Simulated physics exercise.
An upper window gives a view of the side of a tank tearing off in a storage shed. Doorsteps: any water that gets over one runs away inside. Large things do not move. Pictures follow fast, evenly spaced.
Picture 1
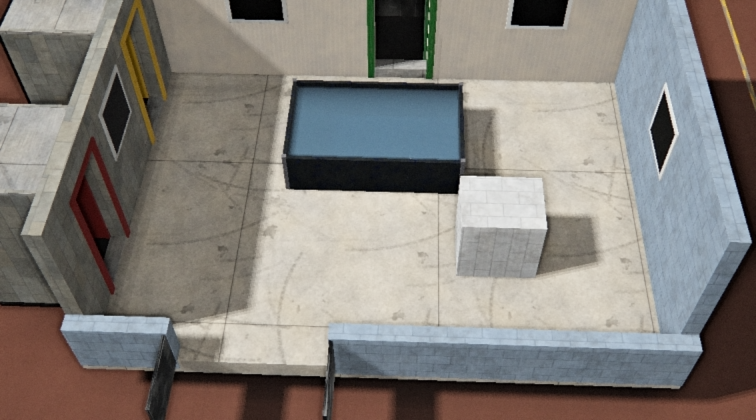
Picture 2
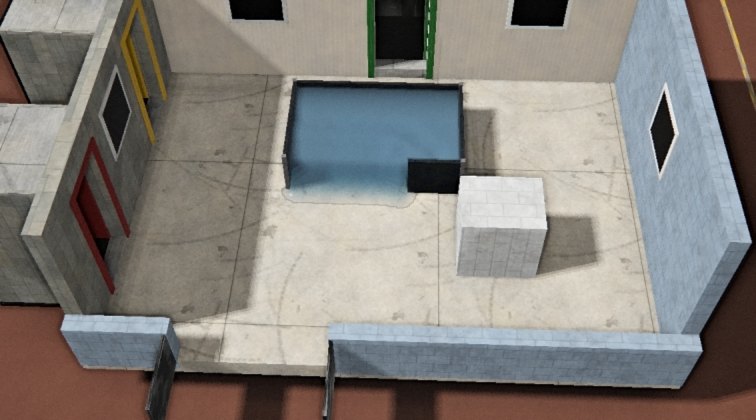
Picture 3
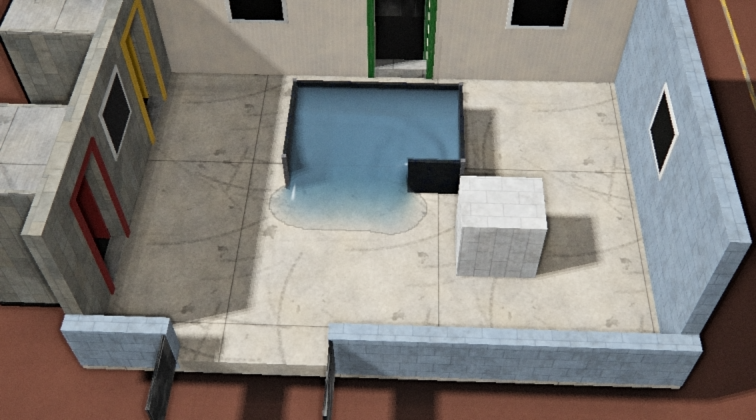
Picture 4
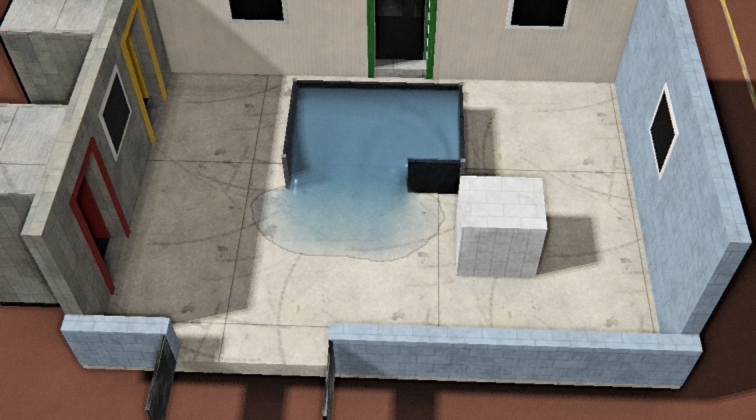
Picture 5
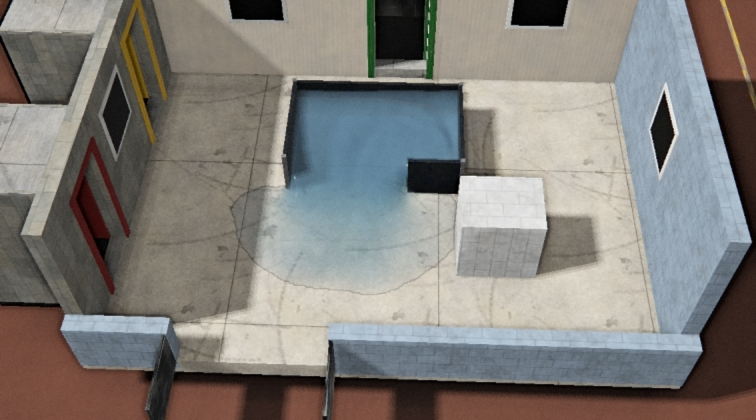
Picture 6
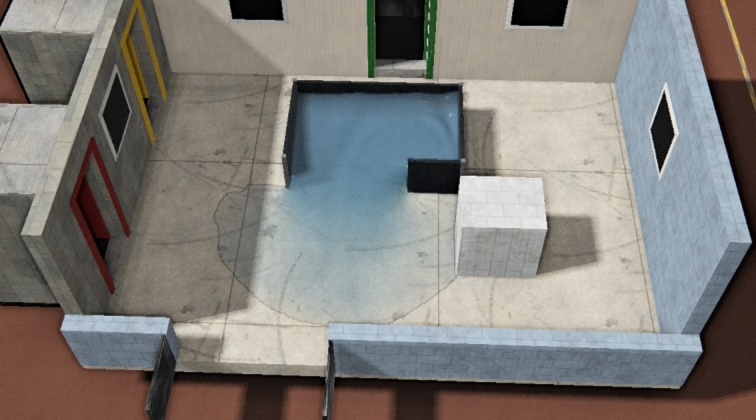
In this clip, an open tank of blue water stands whole in a walled shed seen from above, then most of its front side is gone and water pours out, spreading across the pale floor beside a white block.
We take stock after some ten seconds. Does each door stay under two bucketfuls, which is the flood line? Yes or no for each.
Green door - yes, stays under; red door - no, it floods; yellow door - yes, stays under.
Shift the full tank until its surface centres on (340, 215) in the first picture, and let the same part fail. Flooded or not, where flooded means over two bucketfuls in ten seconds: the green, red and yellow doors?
Green door: Beneath; red door: Beneath; yellow door: Beneath.
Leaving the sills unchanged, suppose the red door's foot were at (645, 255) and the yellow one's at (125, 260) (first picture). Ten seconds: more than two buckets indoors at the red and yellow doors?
Result - the red door exceeds the limit while the yellow door stays within limits.
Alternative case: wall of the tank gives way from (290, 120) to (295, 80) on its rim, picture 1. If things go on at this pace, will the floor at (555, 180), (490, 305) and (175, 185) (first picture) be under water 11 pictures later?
Going through them, the first would be still bare, the next still bare and the last submerged.
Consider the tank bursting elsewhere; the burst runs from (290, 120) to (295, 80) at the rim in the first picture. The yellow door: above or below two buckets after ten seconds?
I reckon yellow door overshoots.
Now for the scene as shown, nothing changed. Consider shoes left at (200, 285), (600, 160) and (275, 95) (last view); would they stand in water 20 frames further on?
First spot inundated, second not wet, third not wet.
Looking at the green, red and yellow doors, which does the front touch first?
Soonest: The red one.
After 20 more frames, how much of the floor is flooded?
Near 45 in a hundred.
A moment on, water covers 30 % of the floor; the green door not reached, the red door not reached, the yellow door not reached.
Next, water covers 40 % of the floor; the green door not reached, the red door wet at the sill, nothing in, the yellow door not reached.
Then, water covers 45 % of the floor; the green door not reached, the red door under two buckets in, the yellow door not reached.
Later, water covers 75 % of the floor; the green door not reached, the red door over two buckets in, the yellow door wet at the sill, nothing in.
In the end, water covers 95 % of the floor; the green door wet at the sill, nothing in, the red door over two buckets in, the yellow door wet at the sill, nothing in.
